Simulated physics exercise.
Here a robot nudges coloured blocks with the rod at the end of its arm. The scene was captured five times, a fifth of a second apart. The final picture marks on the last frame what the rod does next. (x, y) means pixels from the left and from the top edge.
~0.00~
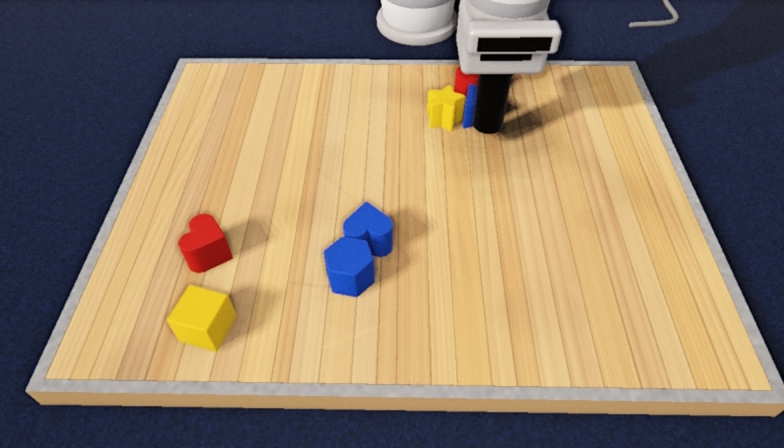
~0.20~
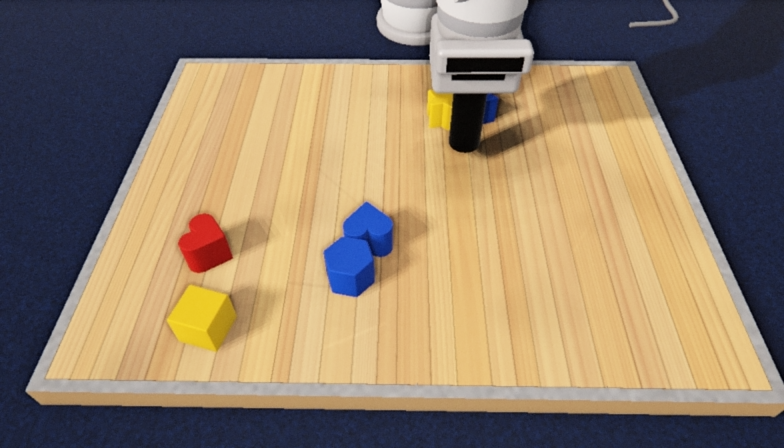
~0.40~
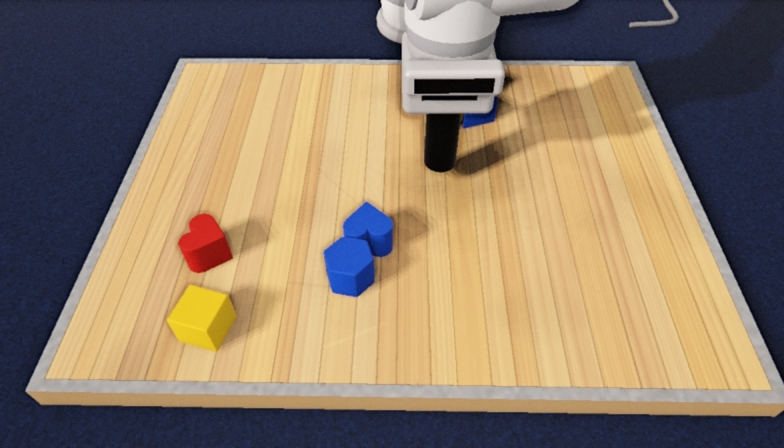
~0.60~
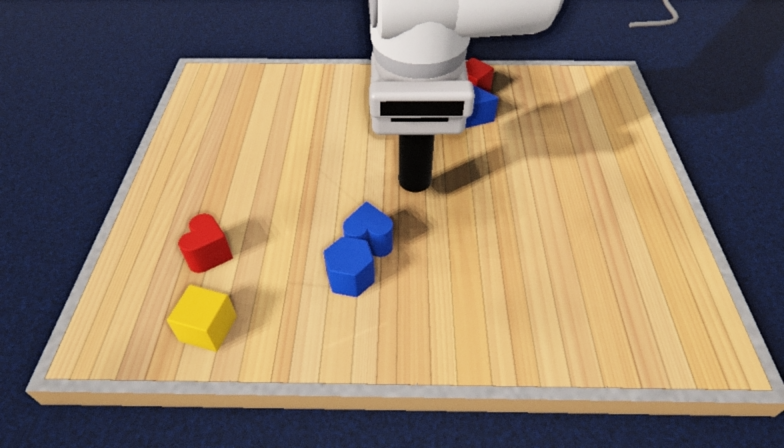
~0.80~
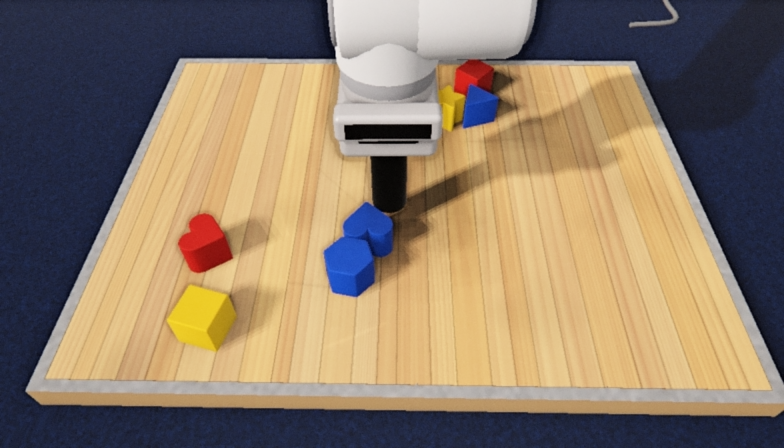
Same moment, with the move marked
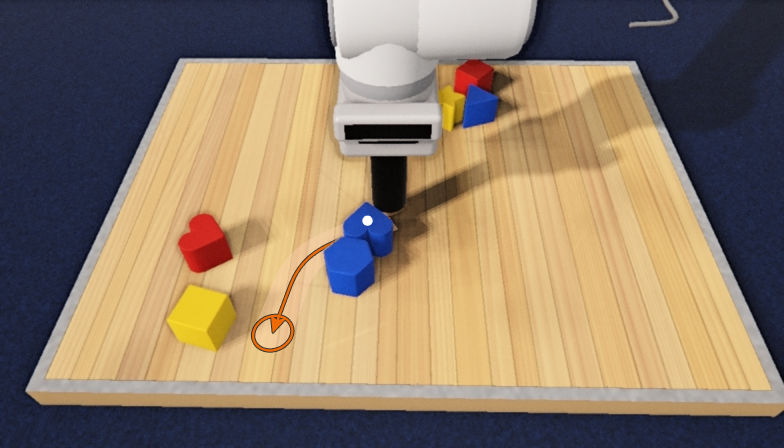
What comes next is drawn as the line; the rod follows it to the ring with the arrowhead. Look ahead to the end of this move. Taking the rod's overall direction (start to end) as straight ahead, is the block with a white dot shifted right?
The answer is no.
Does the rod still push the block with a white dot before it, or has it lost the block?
I'd say it is still being pushed.
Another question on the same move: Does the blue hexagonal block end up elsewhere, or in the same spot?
The answer is that it is displaced.
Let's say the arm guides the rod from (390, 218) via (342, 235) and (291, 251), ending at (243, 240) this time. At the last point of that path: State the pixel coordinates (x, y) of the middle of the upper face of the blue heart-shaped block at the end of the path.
At (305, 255).
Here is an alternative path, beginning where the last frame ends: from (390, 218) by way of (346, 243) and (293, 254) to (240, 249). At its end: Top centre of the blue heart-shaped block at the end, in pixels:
My prediction: (302, 260).
Drawn move, from (390, 218) over (337, 241) and (294, 278) to (273, 333); the dot is on the blue heart-shaped block.
The first path, step by step. One third of the way, rod at (334, 224); blue hexagonal block at (338, 283), turned 40° anticlockwise; blue heart-shaped block at (327, 247), turned 40° anticlockwise.
Two thirds of the way, rod at (289, 263); blue hexagonal block at (337, 294), turned 75° anticlockwise; blue heart-shaped block at (290, 290), turned 70° anticlockwise.
At the end, rod at (268, 317); yellow square block still; blue hexagonal block at (337, 295), turned 80° anticlockwise; blue heart-shaped block at (277, 350), turned 90° anticlockwise.
